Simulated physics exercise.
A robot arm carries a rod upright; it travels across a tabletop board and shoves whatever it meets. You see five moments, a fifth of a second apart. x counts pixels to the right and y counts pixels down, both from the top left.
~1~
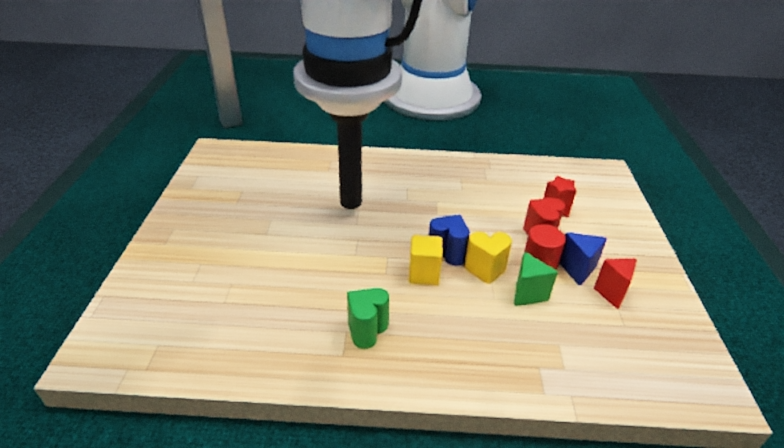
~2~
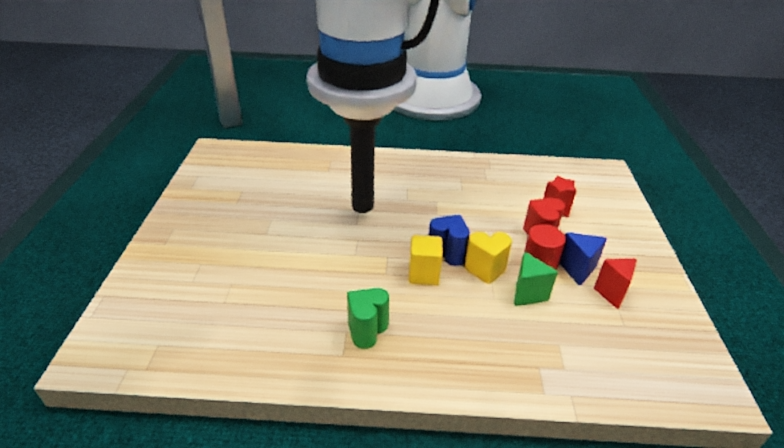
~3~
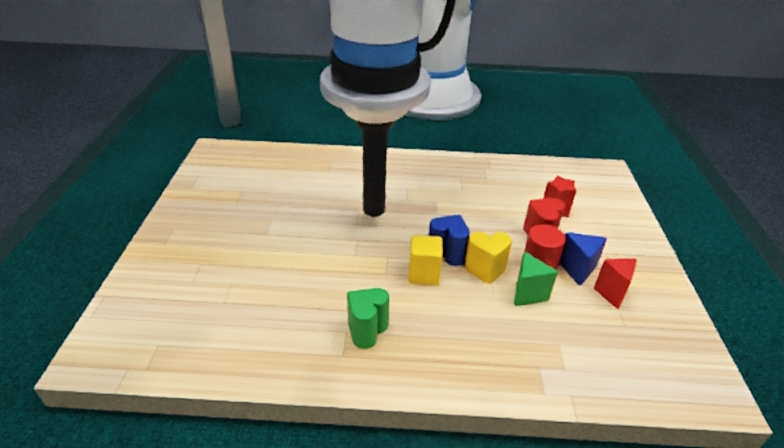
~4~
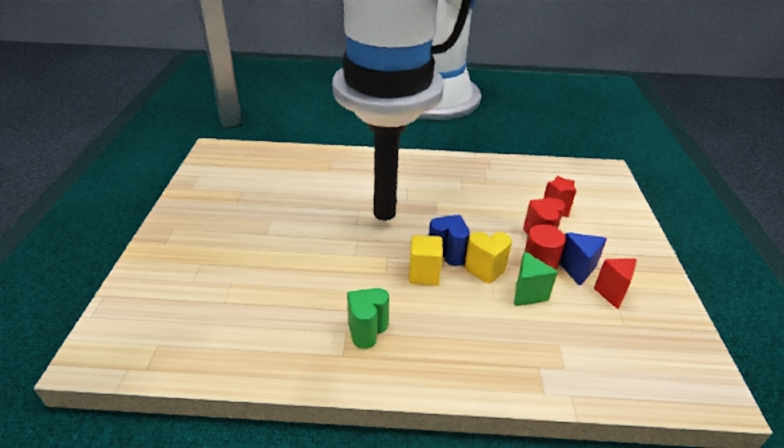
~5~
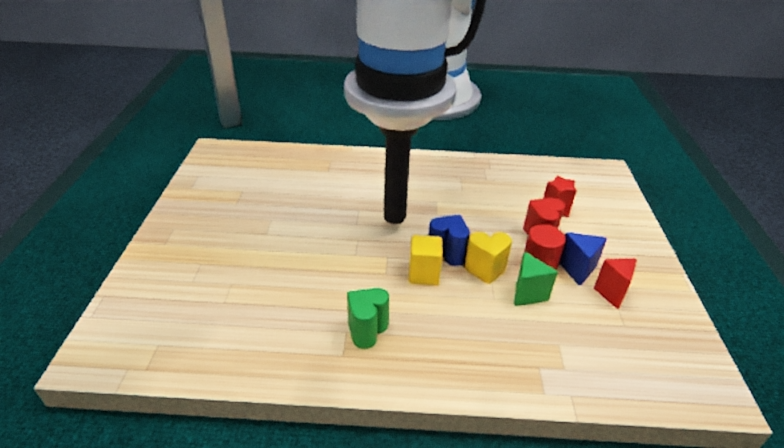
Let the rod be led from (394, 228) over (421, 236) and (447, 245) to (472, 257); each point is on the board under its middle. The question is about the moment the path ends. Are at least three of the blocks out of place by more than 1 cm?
I'd say no.
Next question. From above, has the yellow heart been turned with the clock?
Short answer: No.
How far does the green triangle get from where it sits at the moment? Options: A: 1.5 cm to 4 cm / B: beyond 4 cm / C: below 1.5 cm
I choose C.
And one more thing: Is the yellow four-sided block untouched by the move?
My answer is yes.
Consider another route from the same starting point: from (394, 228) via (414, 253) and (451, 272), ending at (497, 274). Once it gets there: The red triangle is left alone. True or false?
That is true.
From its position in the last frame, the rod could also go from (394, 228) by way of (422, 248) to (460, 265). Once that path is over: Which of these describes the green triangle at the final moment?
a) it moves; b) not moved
a.
On the path given first. Halfway along, rod at (436, 231); blue heart at (456, 228); yellow heart at (496, 243).
At the end, rod at (474, 247); yellow four-sided block in place; blue heart at (467, 245), turned 30° clockwise; yellow heart at (506, 249), turned 40° anticlockwise; green triangle in place.
